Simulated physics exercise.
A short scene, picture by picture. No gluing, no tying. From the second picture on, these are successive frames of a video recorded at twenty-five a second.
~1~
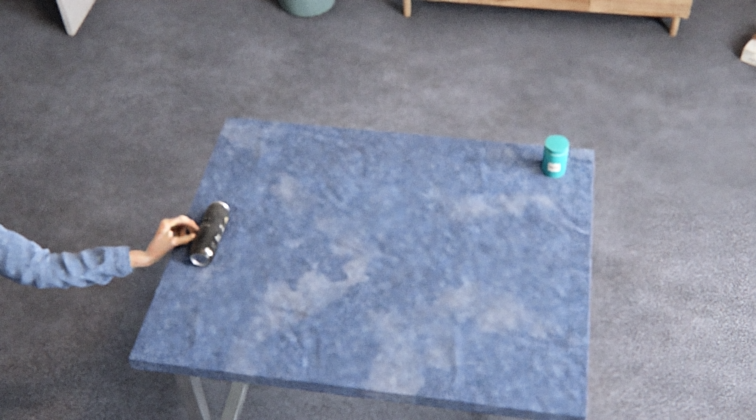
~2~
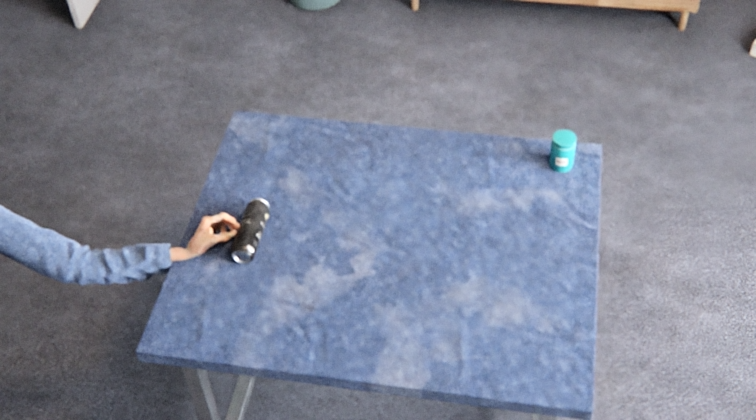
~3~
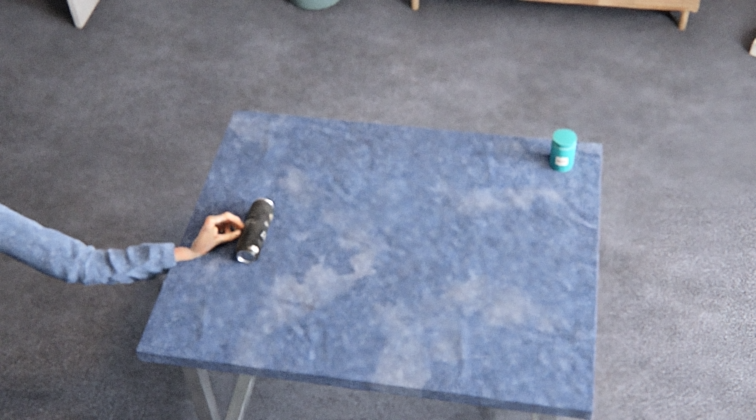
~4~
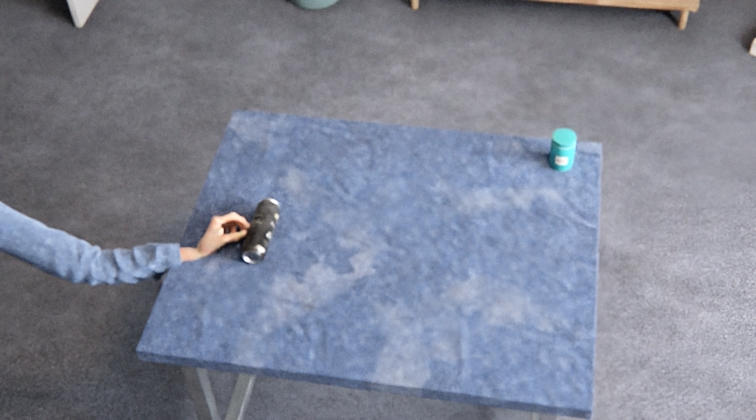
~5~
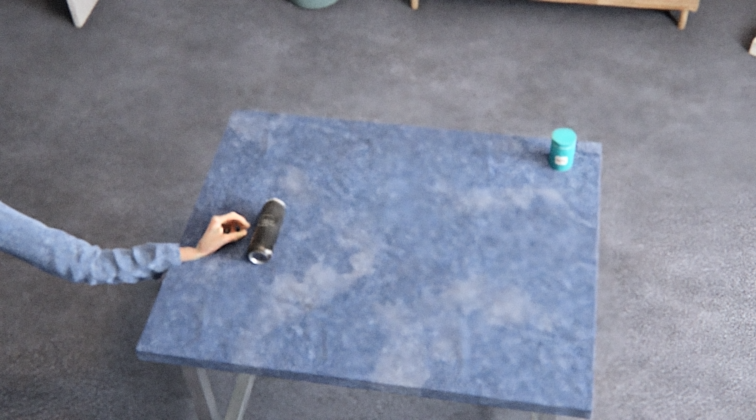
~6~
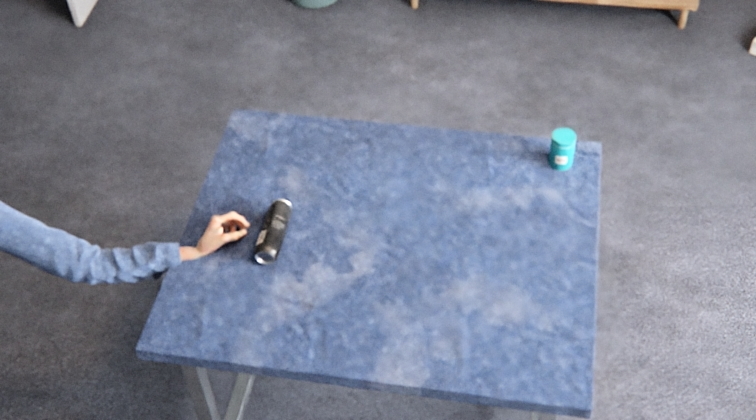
In this clip, a hand at the left of a blue table moves a black can lying on its side to the right, then stays nearly still as the can rolls slightly farther right, while a teal jar remains in place.
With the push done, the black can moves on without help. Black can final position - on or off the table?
On.
Then, 0.10 s past the last view, black can displaced about its own width near (288, 233).
Then, 0.20 s past the last view, black can displaced well along near (299, 234).
Then, 0.40 s past the last view, black can displaced well along near (315, 236).
Finally, moved from the start, black can. Final places as the last picture's camera would see them, black can near (320, 237).
